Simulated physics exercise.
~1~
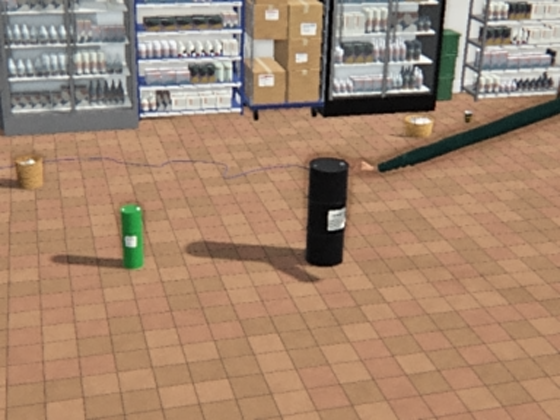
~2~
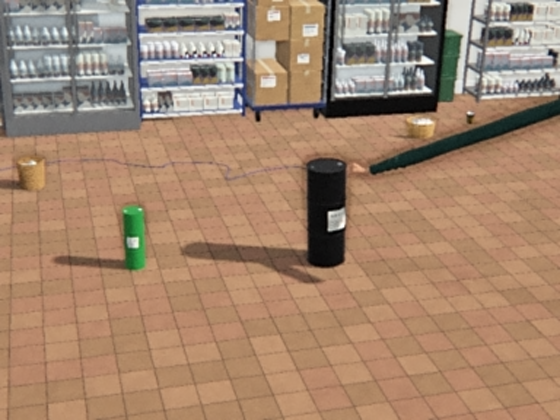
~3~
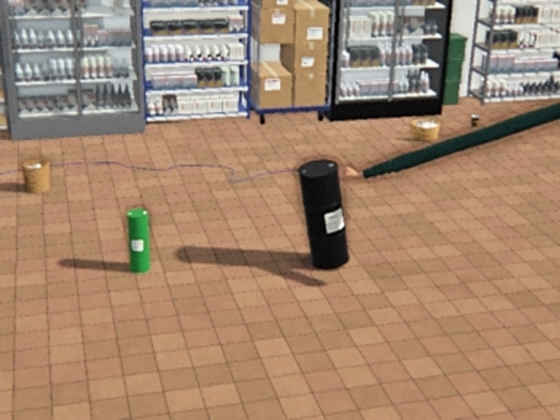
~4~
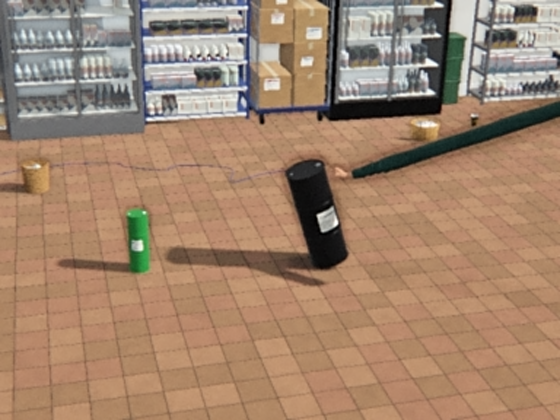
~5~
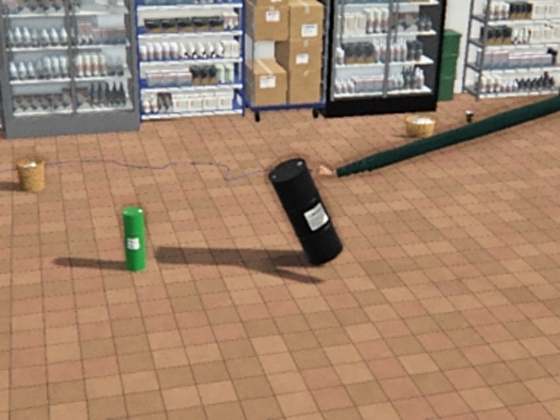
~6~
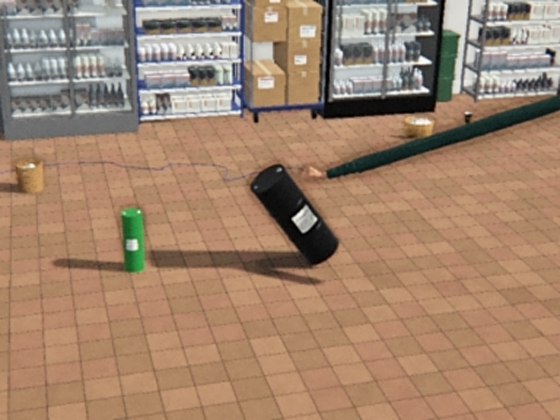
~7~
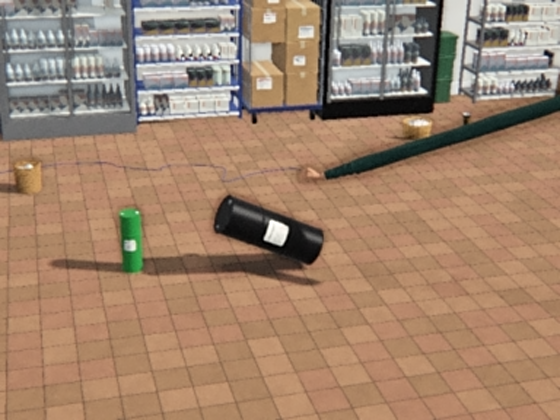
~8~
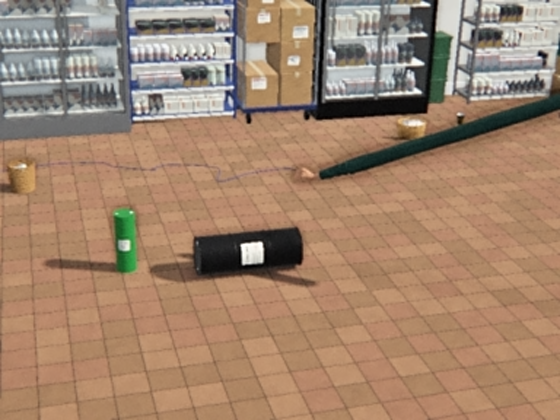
In the video, a long dark green arm extends from the right toward a black drum standing near a smaller green canister on a tiled shop floor. The drum leans left, tips farther, and falls onto its side, ending lying beside the still upright canister.
